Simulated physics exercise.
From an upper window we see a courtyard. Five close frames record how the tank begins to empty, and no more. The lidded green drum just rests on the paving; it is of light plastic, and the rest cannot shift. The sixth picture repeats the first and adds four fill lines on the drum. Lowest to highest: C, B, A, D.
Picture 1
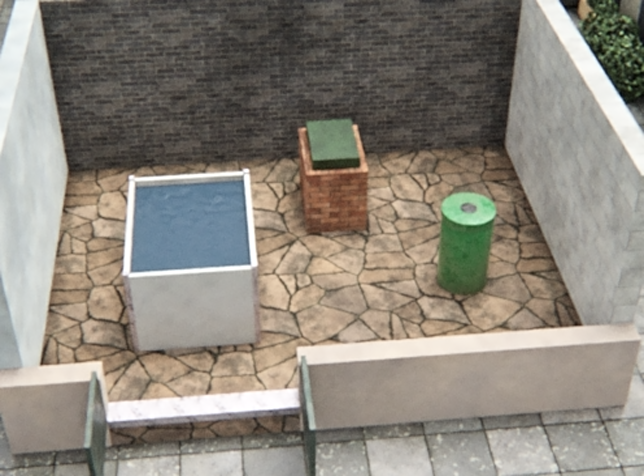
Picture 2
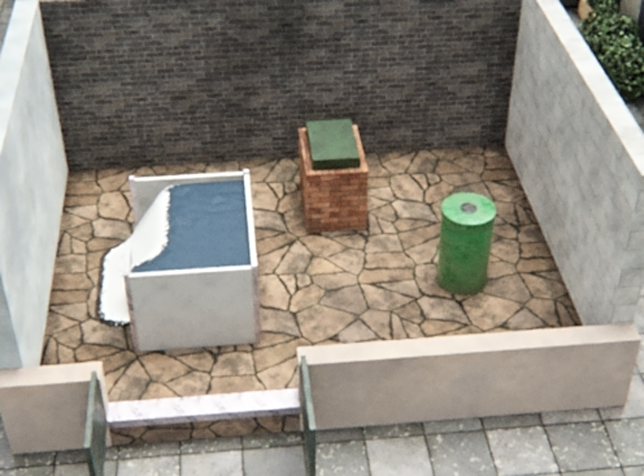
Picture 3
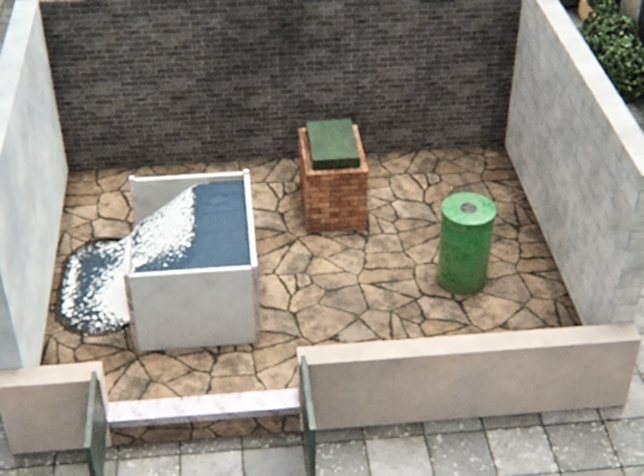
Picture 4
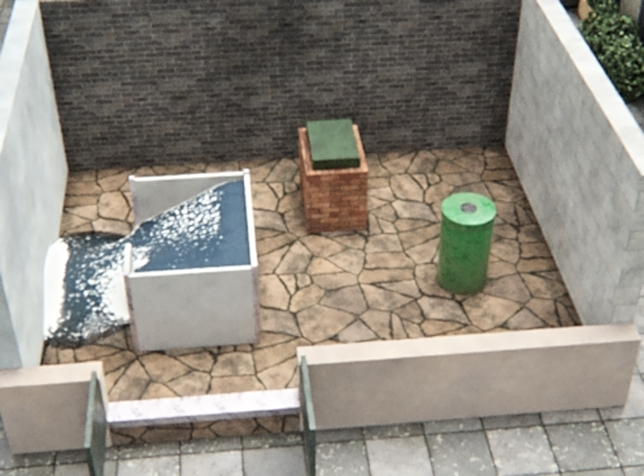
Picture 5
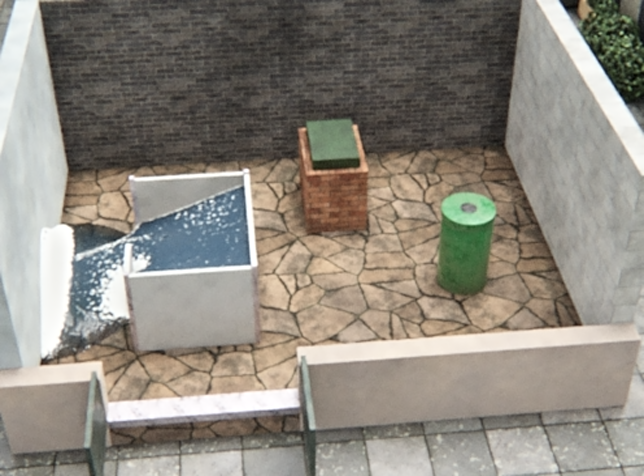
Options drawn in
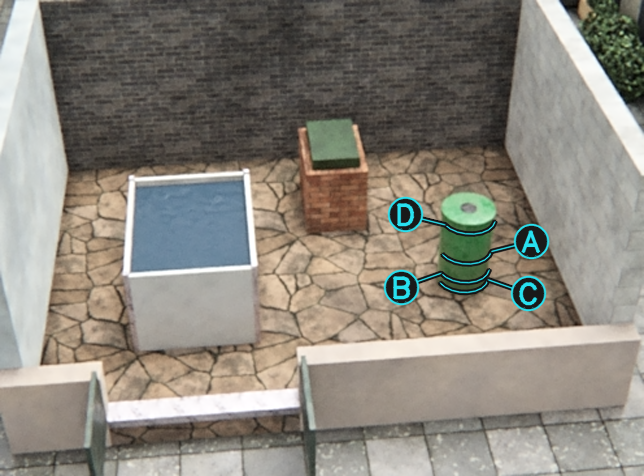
Water pours out of the white tank's left side and spreads across the stone paving.
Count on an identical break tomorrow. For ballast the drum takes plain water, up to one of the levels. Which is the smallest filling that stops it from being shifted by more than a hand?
That is line B.
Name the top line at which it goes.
C it is.
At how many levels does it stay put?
Three of the four.
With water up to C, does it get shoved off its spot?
Yes, it does.
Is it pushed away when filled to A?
No, that is safe.
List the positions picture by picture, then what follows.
Lid of the green drum at (469, 208); tank full, its middle at (191, 227); open gate at (200, 358), in the first picture.
Water covers 3 % of the ground, mostly out of sight from here, in the second picture.
In the third picture, 6 % of the ground wet, in view closest to the drum at (88, 290).
In the fourth picture, 8 % of the ground wet, in view closest to the drum at (87, 292).
Lid of the green drum at (469, 208); 9 % of the ground wet, in view closest to the drum at (87, 297), in the fifth picture.
On the marked copy, A at (470, 263); B at (468, 282); C at (467, 292); D at (473, 234); from the bottom up C, B, A, D.
If A is chosen, it does not move.
If B is chosen, it does not move.
If C is chosen, it is pushed about its own width away.
If D is chosen, it does not move.
